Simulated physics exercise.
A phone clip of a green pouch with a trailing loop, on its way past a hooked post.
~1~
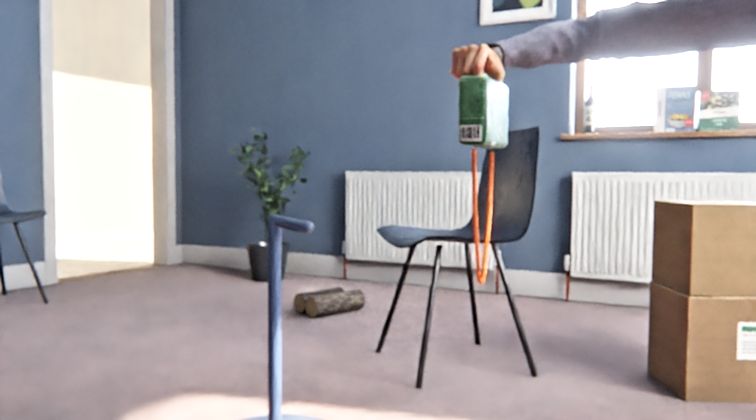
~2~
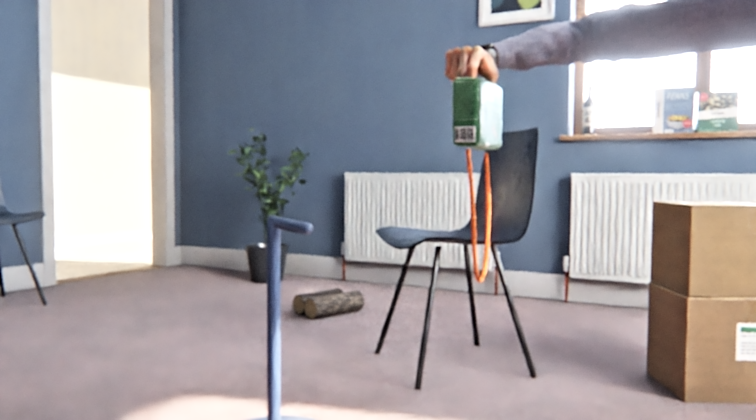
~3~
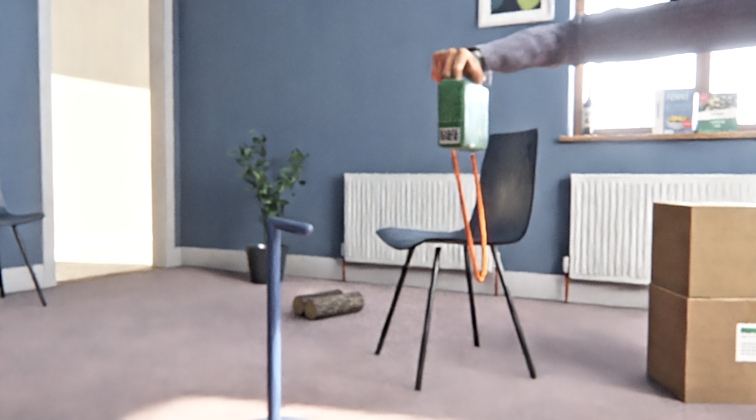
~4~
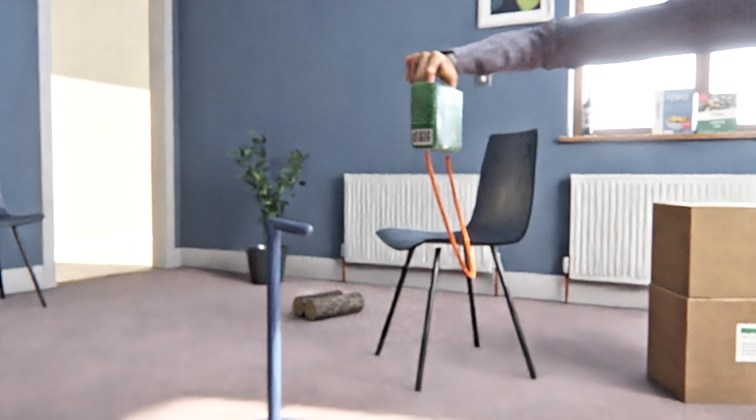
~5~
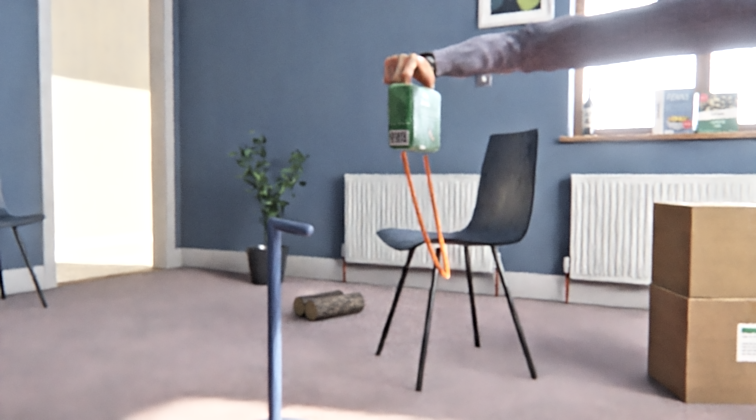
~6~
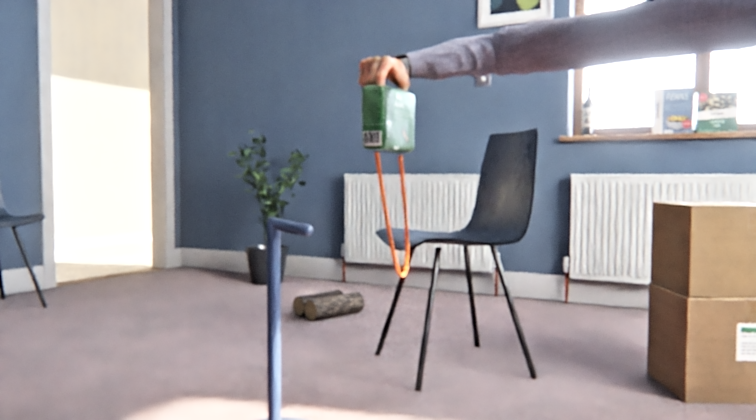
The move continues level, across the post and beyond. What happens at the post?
Outcome: The green pouch snags on the hook.
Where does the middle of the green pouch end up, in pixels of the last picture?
At about (215, 128).
Then, 0.48 s on from there, pouch nearing the post near (310, 124).
Then, 0.94 s on from there, pouch past the post near (243, 127).
In the end, pouch past the post near (215, 128); loop tight round the post, hand stopped. The green pouch gets caught.
